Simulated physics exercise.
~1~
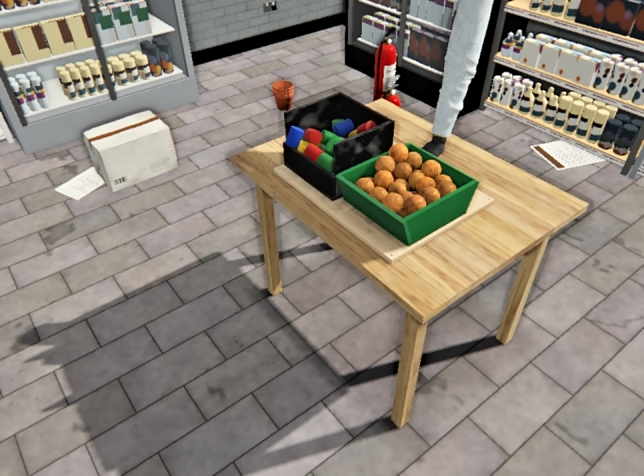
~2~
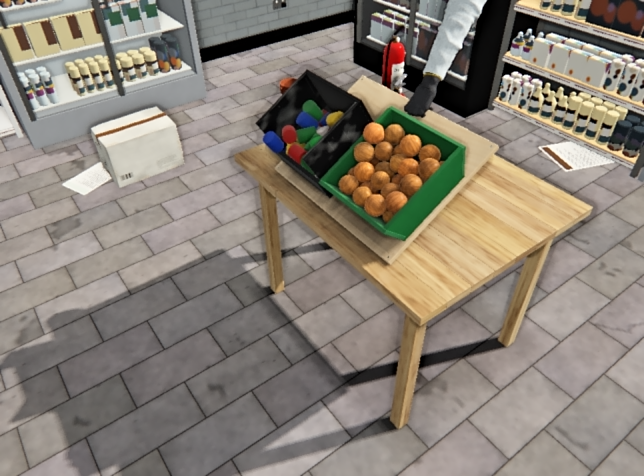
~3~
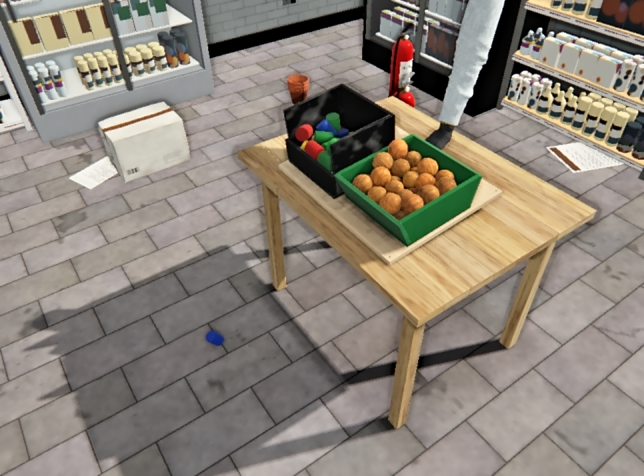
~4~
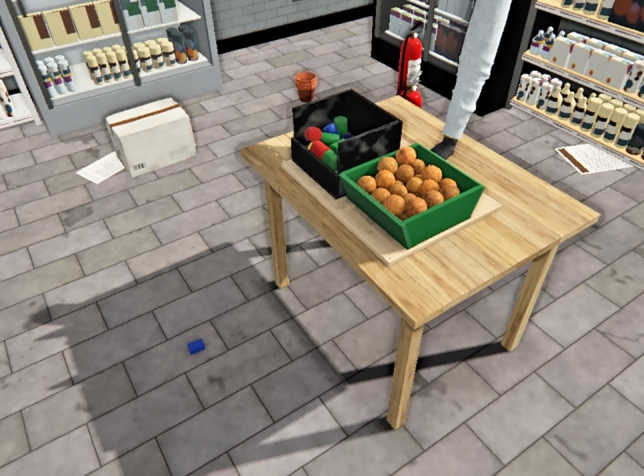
A gloved hand tilts two crates on a board, then lowers them as one blue piece falls to the floor.
